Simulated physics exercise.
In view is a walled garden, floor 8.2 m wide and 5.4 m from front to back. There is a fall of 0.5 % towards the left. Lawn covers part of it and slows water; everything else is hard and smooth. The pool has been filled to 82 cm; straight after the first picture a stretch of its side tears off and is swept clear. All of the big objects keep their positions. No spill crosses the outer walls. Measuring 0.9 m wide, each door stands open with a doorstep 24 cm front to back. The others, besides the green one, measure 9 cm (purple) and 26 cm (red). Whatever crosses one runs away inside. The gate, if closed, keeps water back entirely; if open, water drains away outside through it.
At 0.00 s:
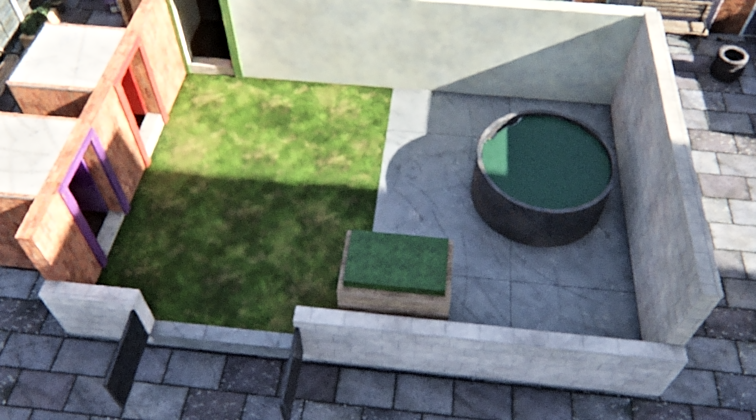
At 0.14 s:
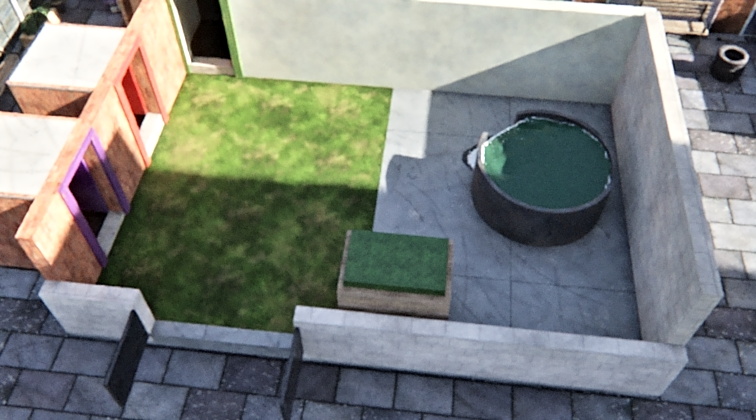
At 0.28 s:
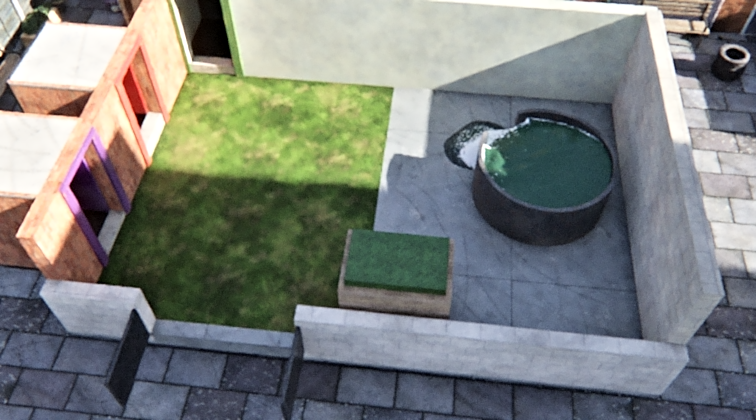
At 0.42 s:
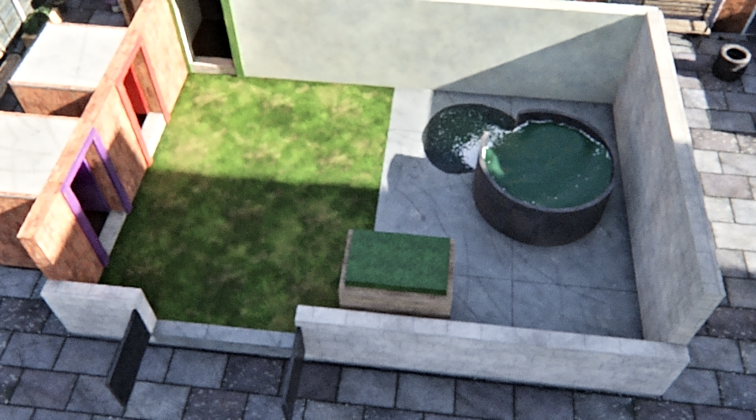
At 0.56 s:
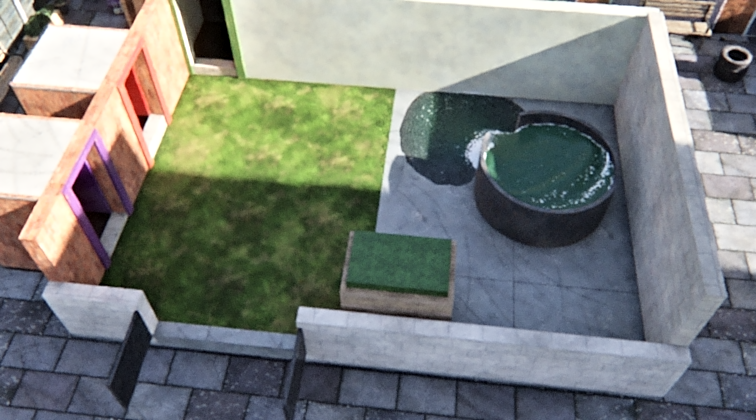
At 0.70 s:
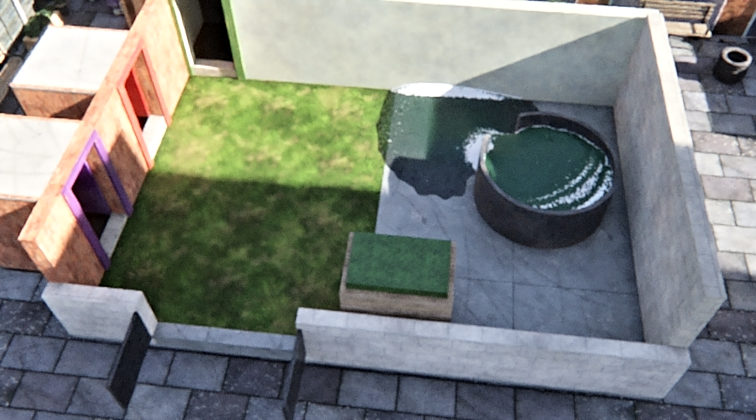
In a walled garden, water pours from a round pool's far side and spreads left across the paving.
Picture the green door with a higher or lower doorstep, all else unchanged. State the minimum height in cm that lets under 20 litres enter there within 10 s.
Some 13 cm above the ground.
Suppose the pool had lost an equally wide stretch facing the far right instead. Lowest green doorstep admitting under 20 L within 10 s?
Close to 7.0 cm at the least.
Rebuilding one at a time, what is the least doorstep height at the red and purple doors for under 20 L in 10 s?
Roughly 10.5 cm for the red door and roughly 5.5 cm for the purple door.
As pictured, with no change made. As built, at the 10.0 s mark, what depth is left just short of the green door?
Depth: Near 9.5 cm.
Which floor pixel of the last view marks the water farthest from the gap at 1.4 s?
Around pixel (296, 88).
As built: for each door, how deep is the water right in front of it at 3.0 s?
In cm: Purple 0, green 9, red 0.
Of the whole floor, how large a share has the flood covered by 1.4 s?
Roughly 20 percent of the floor.
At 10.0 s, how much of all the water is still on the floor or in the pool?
Share still there: Approx. 96 percent.
After 1.4 s water covers 20 % of the floor, deepest (39 cm) near (502, 153); it has not reached the green door.
After 3.0 s water covers 40 % of the floor, deepest (26 cm) near (187, 80); 9 cm at the green door, 0 litres in over its 20 cm doorstep.
After 10.0 s water covers 90 % of the floor, deepest (10 cm) near (88, 314); 9 cm at the green door, 1 litre in over its 20 cm doorstep.
At the green door as built, the water arrived by 2.3 s and peaked near 18 cm at 4.2 s.
Run again over the same 10 s with other heights there, 34 litres in over 11.5 cm, 7 litres over 15.5 cm. The limit of 20 litres is kept from about 13 cm up.
